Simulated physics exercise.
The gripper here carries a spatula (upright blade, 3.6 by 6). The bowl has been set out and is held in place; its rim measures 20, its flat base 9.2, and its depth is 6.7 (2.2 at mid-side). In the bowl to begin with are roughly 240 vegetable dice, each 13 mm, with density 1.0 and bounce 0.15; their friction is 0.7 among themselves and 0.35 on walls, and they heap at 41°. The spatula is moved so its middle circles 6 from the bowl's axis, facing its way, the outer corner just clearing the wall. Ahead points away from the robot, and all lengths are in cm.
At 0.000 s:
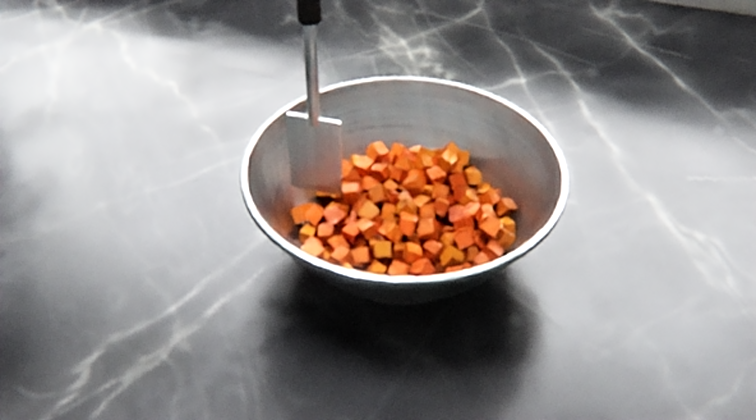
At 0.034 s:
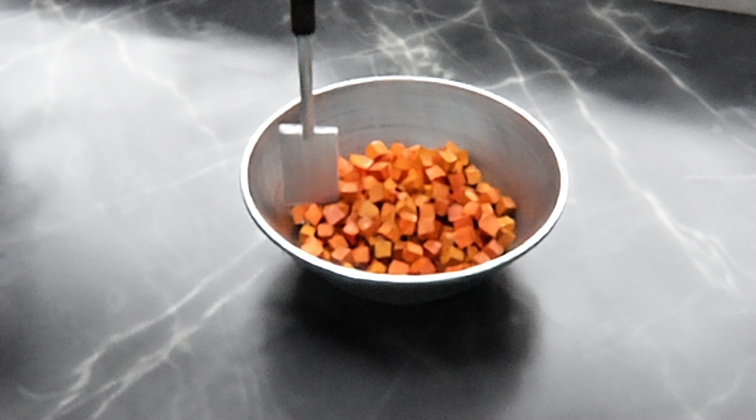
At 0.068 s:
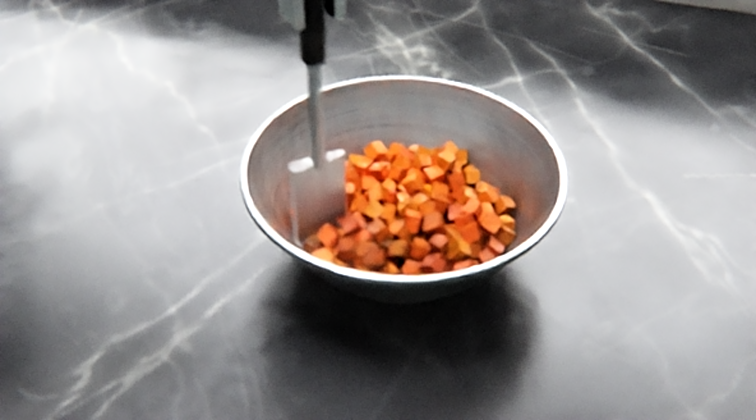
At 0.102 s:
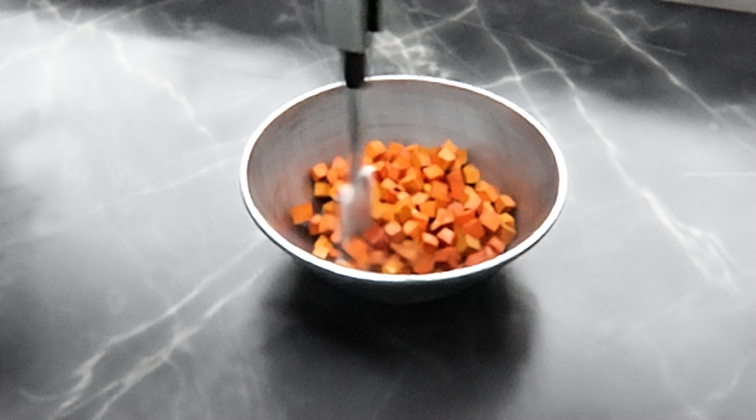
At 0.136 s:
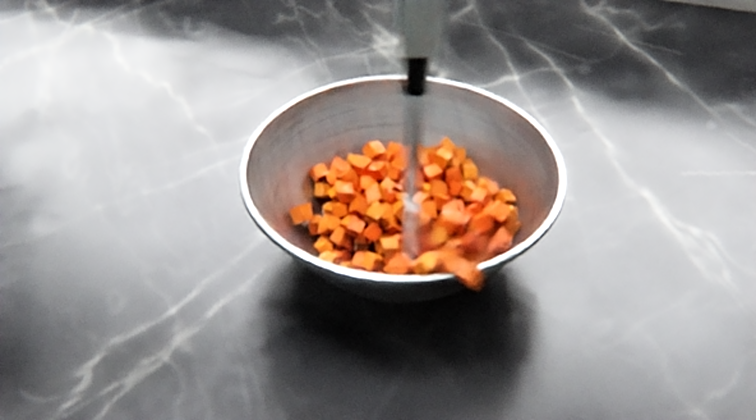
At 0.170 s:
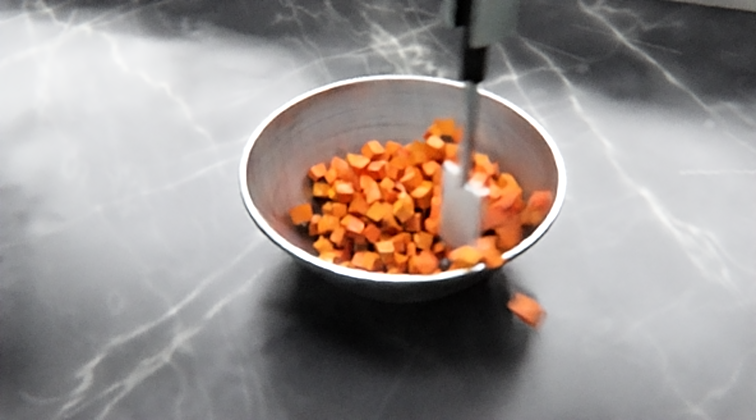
On a marbled surface, a spatula sweeps rightward through orange cubes, knocking some over the bowl's rim.
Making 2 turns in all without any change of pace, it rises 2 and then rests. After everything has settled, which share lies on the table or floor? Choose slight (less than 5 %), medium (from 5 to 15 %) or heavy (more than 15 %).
The share is heavy.
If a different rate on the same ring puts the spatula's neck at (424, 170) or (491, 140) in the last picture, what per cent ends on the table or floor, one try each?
About 20 and 20 %.
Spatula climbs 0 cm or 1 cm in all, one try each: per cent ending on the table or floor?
I'd reckon around 35 and 20 per cent.
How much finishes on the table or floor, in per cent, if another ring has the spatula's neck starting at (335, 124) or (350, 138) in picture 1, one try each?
Close to 35 and 15 in a hundred.
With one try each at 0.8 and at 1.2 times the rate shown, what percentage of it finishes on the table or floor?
First try close to 10, second close to 20, in per cent.
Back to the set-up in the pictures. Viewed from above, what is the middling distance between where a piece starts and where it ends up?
Reading: Around 2 cm.
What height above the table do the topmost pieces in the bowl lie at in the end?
Around 4.5 cm above the table.
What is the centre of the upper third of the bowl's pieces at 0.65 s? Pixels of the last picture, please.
Around (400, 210).
After 0.41 s, 5° round, highest piece 8 above the table; 199 in the bowl, 19 on the table or floor, 21 in flight or on the tool.
After 0.65 s, 229° round, highest piece 5 above the table; 189 in the bowl, 48 on the table or floor, 2 in flight or on the tool.
After 0.97 s, 0° round, highest piece 4 above the table; 189 in the bowl, 50 on the table or floor.
After 1.67 s, 0° round, highest piece 4 above the table; 189 in the bowl, 50 on the table or floor.
In the end, 189 in the bowl, 50 on the table or floor. That is 21 % on the table or floor.
